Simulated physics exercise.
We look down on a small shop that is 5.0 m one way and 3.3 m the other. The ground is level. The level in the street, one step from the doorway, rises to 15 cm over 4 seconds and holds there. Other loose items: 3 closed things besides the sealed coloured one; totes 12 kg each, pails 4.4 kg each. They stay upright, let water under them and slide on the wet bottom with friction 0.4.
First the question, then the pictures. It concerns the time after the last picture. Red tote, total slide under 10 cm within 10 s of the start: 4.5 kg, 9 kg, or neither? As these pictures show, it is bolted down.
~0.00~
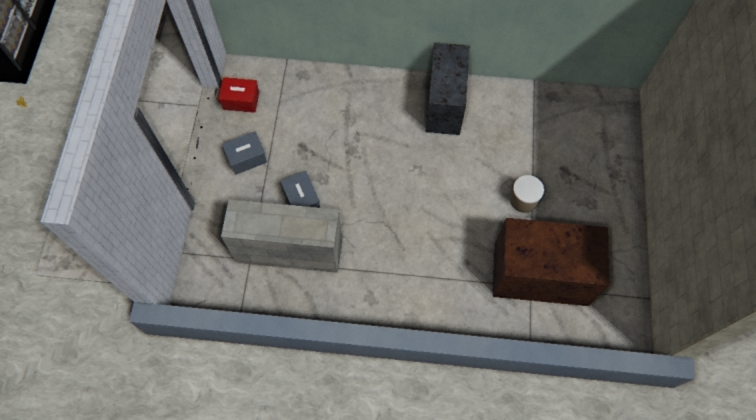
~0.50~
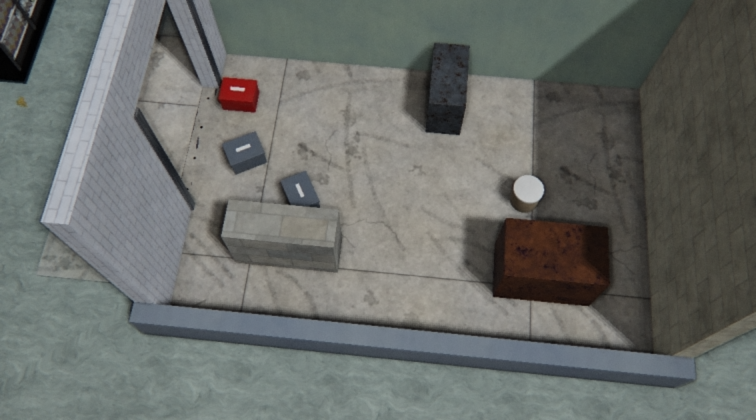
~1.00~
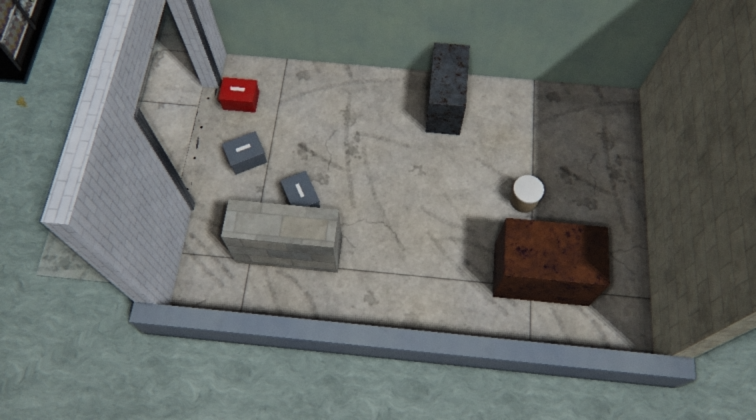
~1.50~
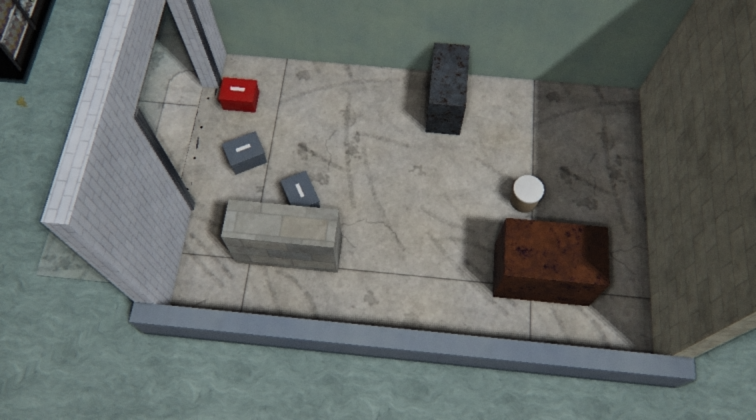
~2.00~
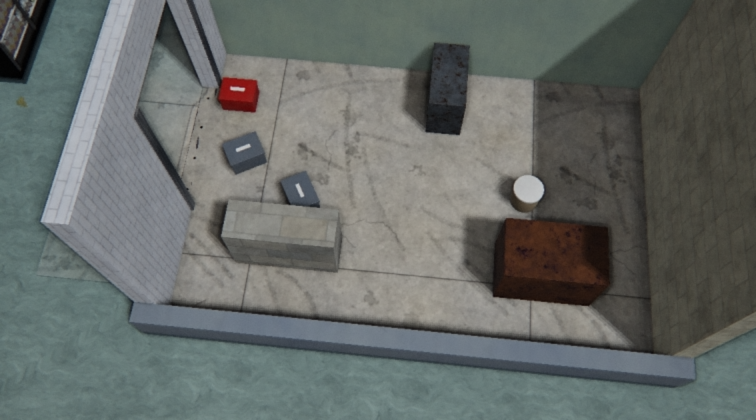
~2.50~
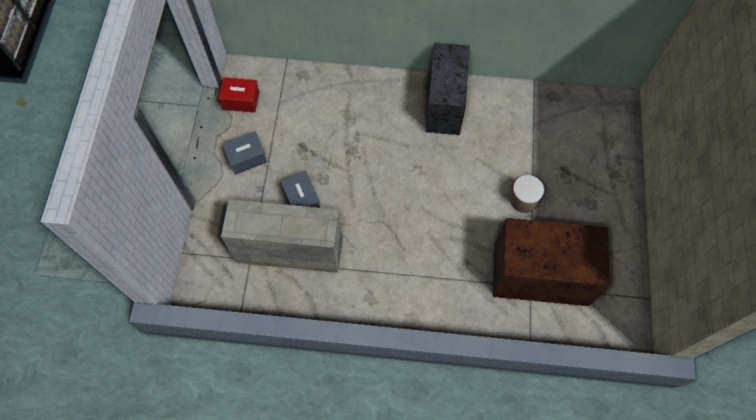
Neither.
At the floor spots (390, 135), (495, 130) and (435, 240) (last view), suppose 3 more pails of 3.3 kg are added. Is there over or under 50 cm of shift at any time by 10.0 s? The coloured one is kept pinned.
In turn: Beyond it, within it, beyond it.
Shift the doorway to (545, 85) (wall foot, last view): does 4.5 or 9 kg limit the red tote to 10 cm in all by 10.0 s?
Then the lighter mass suffices.
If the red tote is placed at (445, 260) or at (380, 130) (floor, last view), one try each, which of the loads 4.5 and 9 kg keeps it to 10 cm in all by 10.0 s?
In order: Both fall short; both fall short.
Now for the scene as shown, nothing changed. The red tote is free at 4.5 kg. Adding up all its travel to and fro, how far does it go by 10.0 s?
150 cm, roughly.
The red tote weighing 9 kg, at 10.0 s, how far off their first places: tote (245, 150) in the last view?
150 cm.
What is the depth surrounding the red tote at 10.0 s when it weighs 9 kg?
Around 9 cm.
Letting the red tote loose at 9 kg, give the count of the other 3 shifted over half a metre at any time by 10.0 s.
All told, that gives 2.
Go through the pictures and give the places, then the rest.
The red tote at (238, 89), on the bottom; water covers 0.0 m2; 0 of 4 have shifted, in the first frame.
The red tote at (238, 89), on the bottom; water covers 0.0 m2; 0 of 4 have shifted, in the second frame.
The red tote at (238, 89) rests on the ground; water covers 0.0 m2; 0 of 4 have shifted, in the third frame.
The red tote at (238, 89), on the bottom; water covers 0.0 m2; 0 of 4 have shifted, in the fourth frame.
The red tote at (238, 89) rests on the ground; water covers 0.0 m2; 0 of 4 have shifted, in the fifth frame.
The red tote at (238, 89) rests on the ground; water covers 0.2 m2; 0 of 4 have shifted, in the sixth frame.
After 3.5 s the red tote would be 0 cm from its start with 4.5 kg and 0 cm from its start with 9 kg; 2 cm of water round it then.
After 4.5 s the red tote would be 43 cm from its start with 4.5 kg and 17 cm from its start with 9 kg; 4 cm of water round it then.
After 7.0 s the red tote would be 89 cm from its start with 4.5 kg and 45 cm from its start with 9 kg; 5 cm of water round it then.
After 10.0 s the red tote would be 124 cm from its start with 4.5 kg and 29 cm from its start with 9 kg; 9 cm of water round it then.
